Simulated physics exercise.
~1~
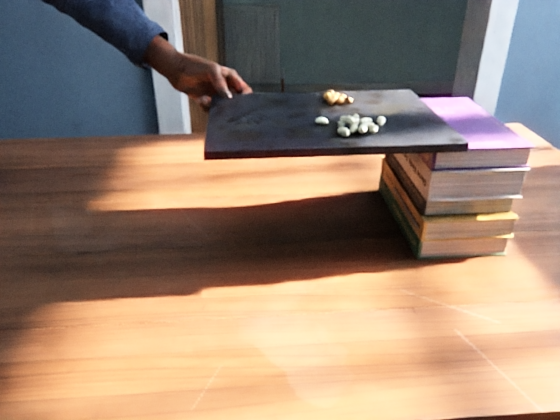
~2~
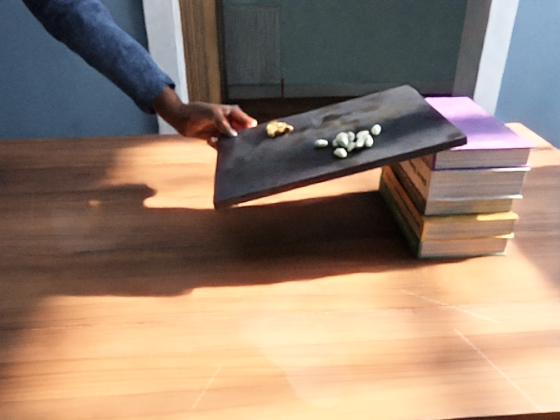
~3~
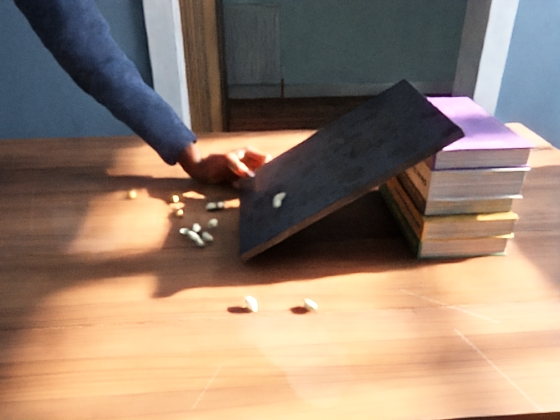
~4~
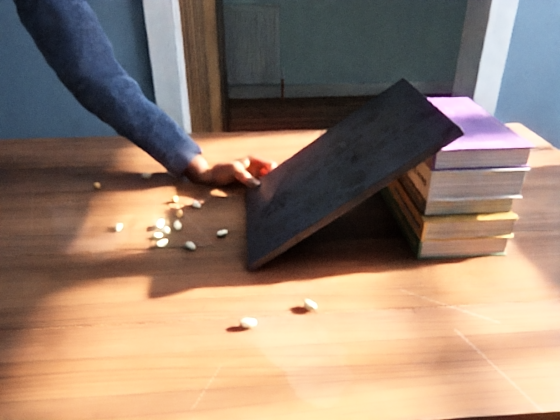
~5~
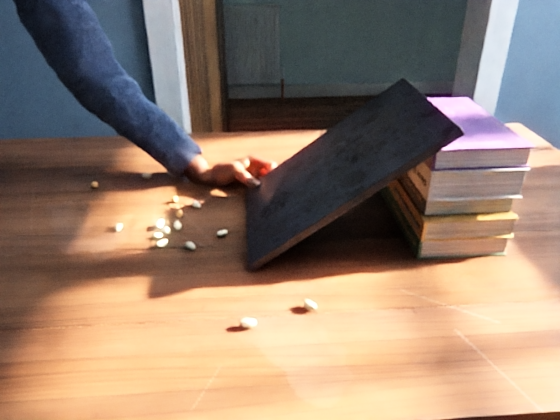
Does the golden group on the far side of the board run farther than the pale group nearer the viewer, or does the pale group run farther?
The golden group on the far side makes the longer run, going farther than the pale group.
